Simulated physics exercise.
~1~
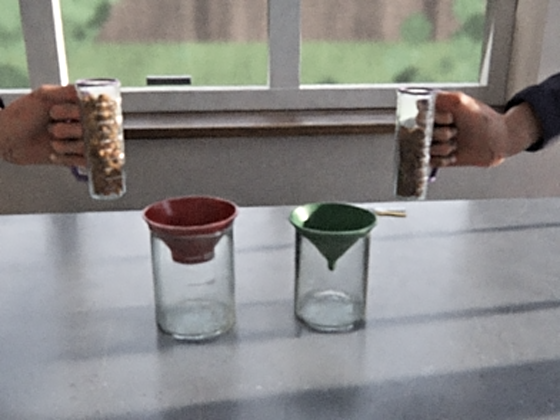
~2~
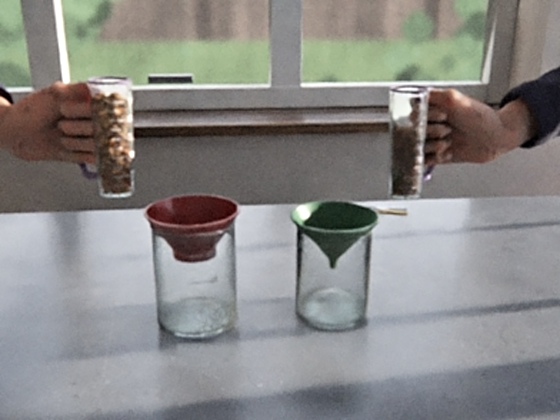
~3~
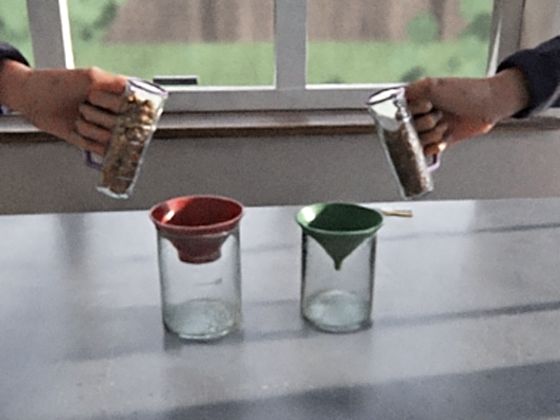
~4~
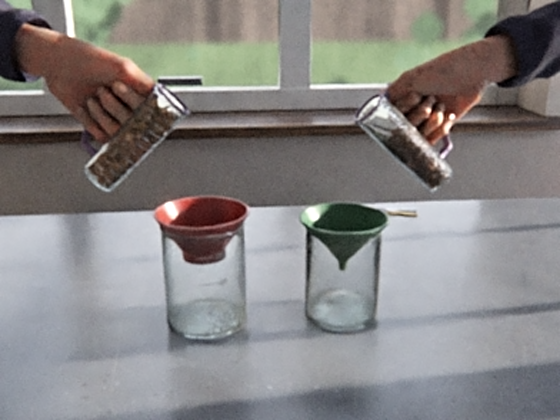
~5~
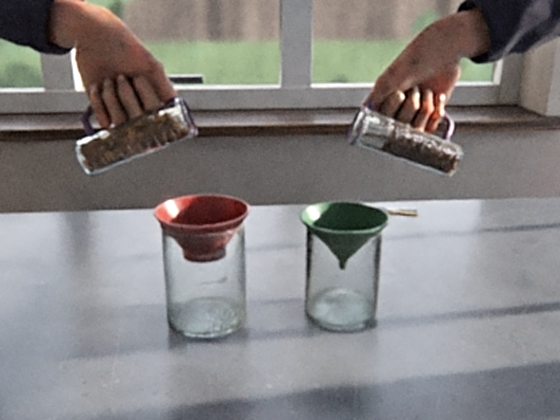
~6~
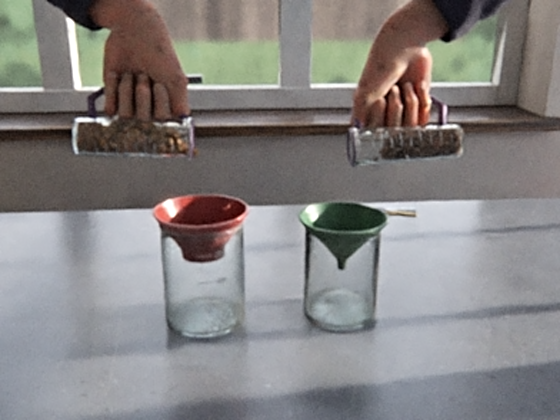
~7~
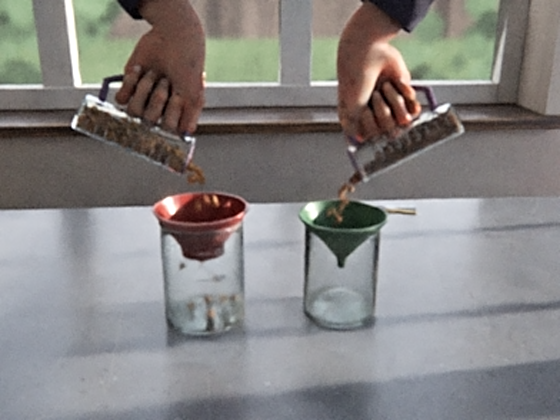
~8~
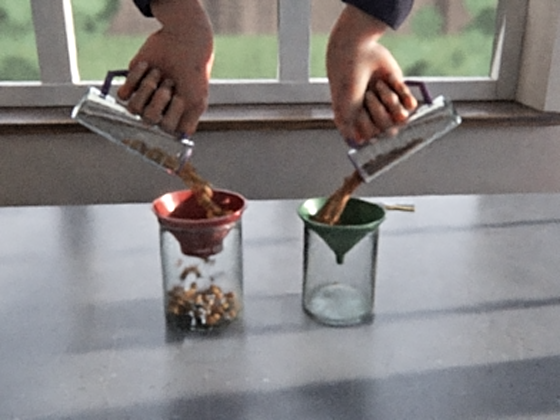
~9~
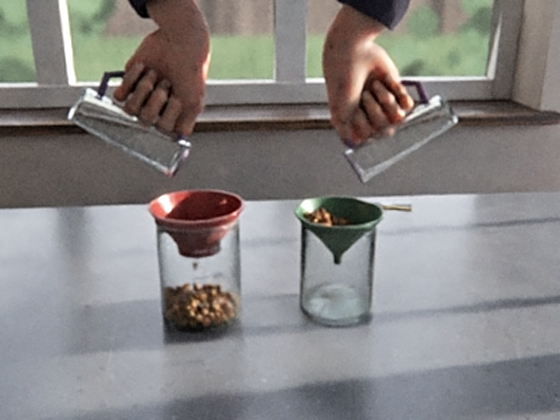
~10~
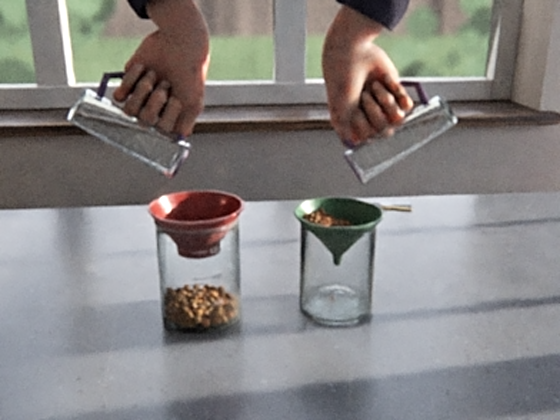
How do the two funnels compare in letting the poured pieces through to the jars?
The red funnel on the left lets all of its pieces drop into the jar. The green funnel on the right holds most of its pieces back, and its jar stays nearly empty.
